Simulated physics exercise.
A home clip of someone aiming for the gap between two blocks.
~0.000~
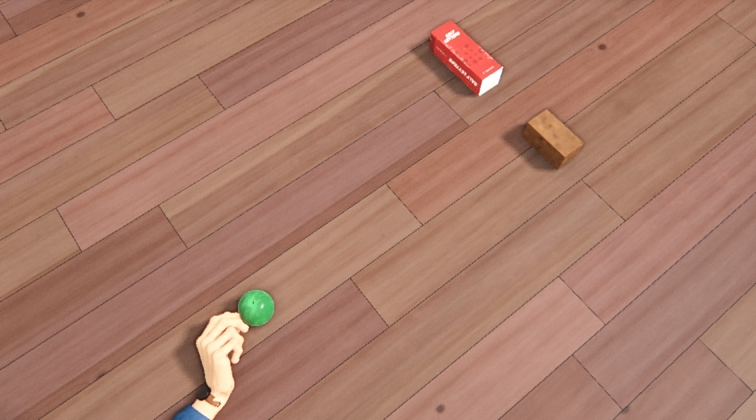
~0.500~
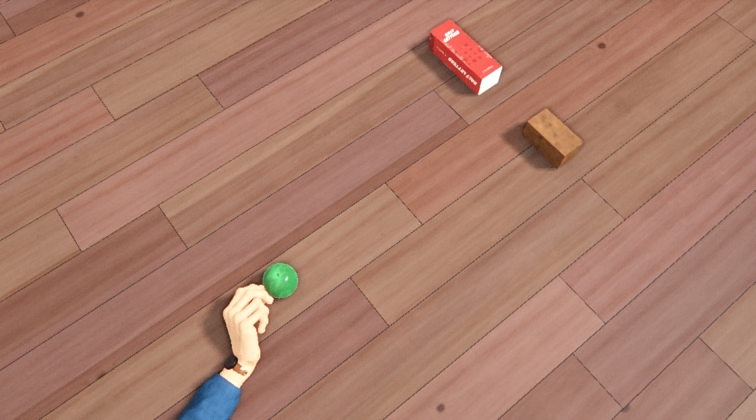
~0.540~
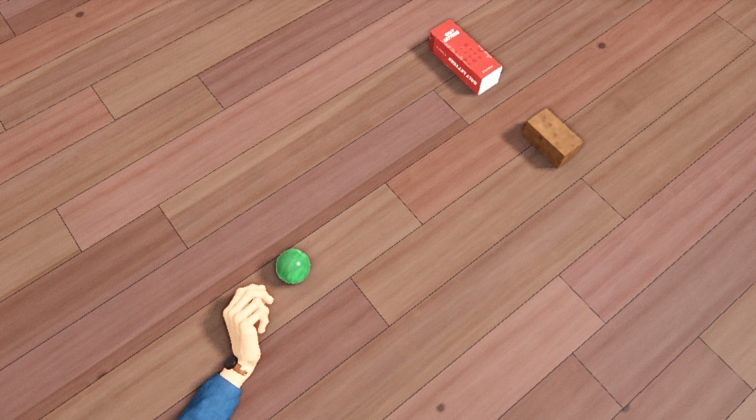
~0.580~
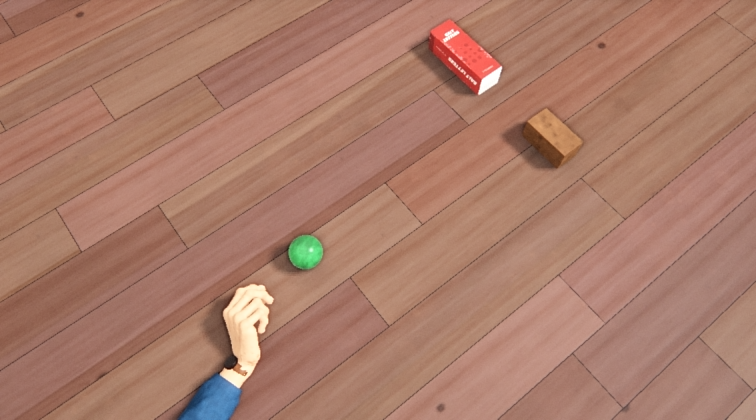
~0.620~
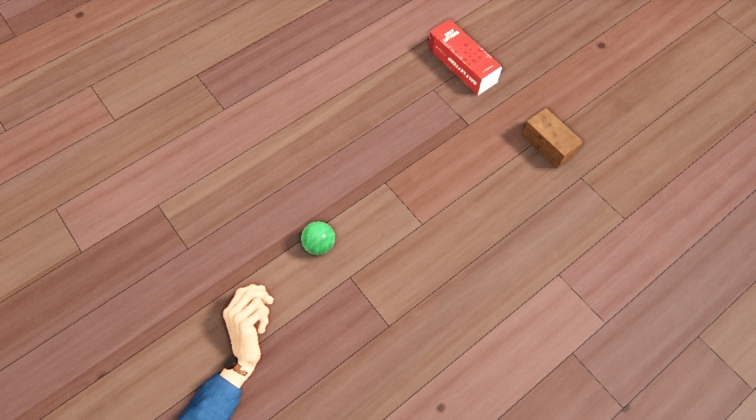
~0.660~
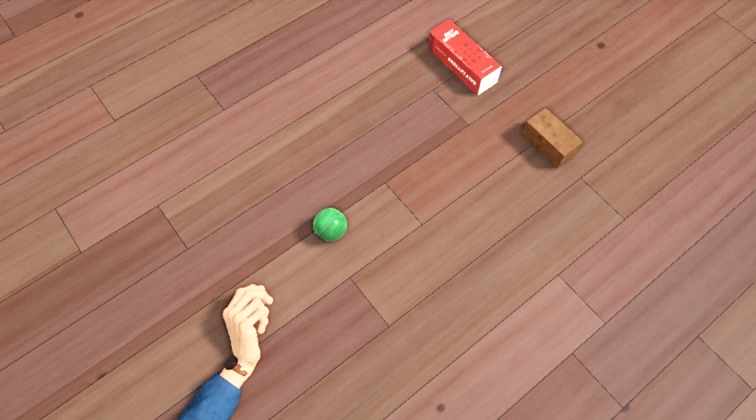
On a wooden floor, a hand pushes a green ball, which rolls toward the upper right.
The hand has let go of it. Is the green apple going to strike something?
Outcome: The green apple bounces off.
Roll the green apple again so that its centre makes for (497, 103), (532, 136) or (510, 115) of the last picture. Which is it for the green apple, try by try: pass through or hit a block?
Try by try, it passes through its gap; hits a block; makes the gap.
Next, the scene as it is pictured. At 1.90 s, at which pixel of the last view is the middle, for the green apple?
Roughly at (405, 60).
After 0.94 s, green apple heading on near (406, 139).
After 1.40 s, green apple coming back near (438, 76).
After 1.90 s, green apple coming back near (405, 60).
By the end (2.3 s), the green apple hits a block.
